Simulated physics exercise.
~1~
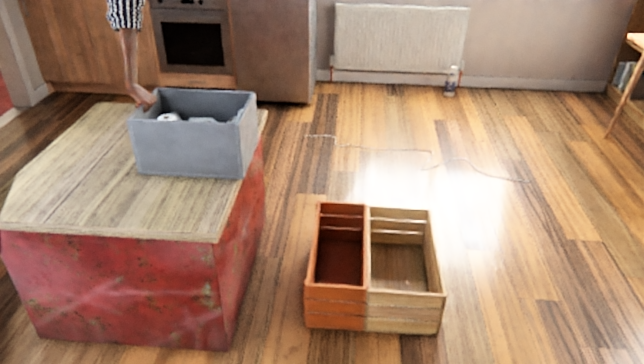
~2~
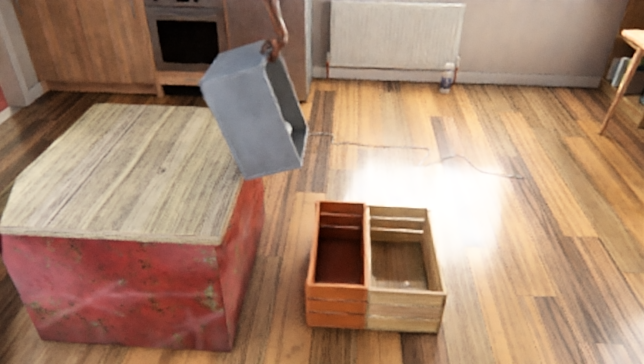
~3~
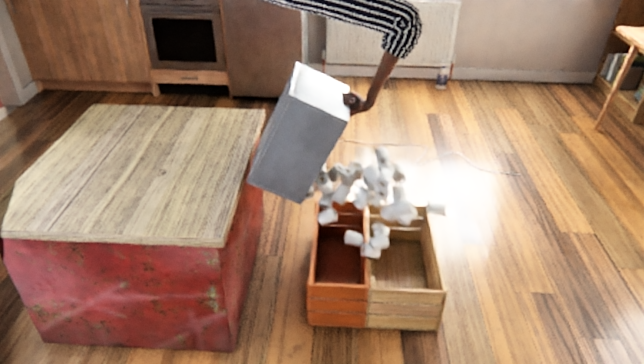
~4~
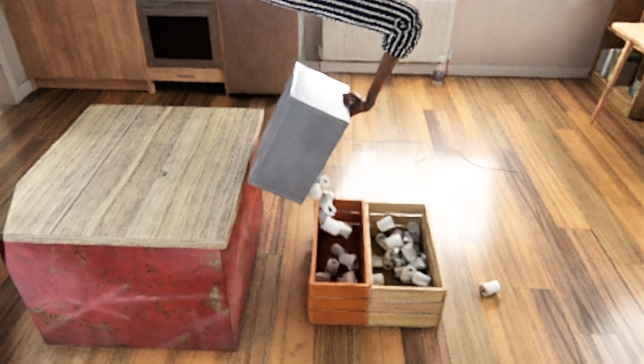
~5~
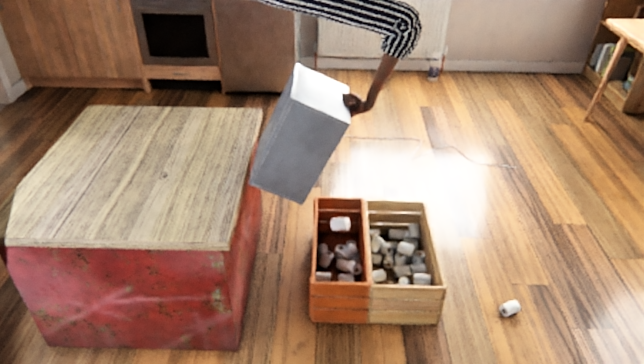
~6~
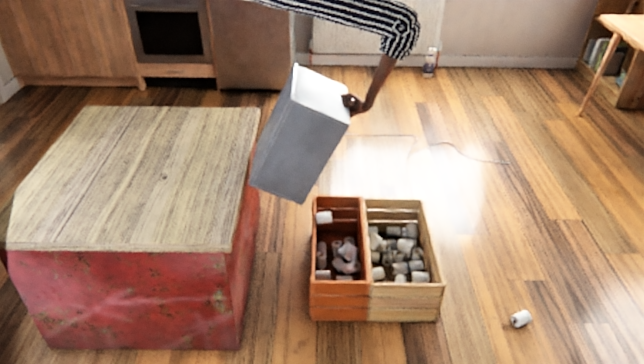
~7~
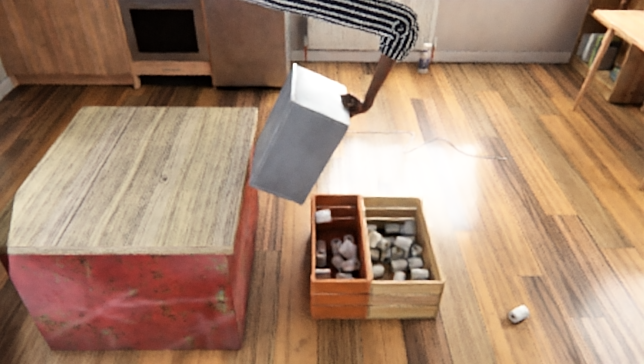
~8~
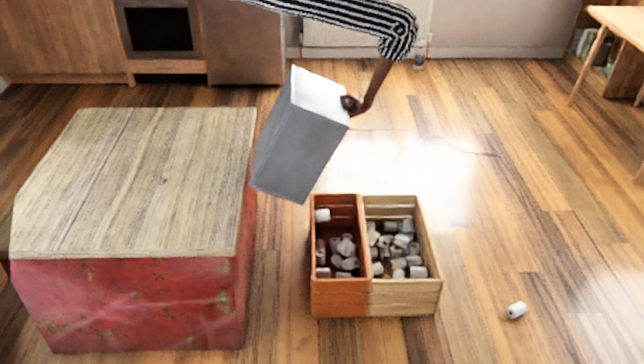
An arm tips paper rolls from a grey crate into two boxes, one landing beyond.
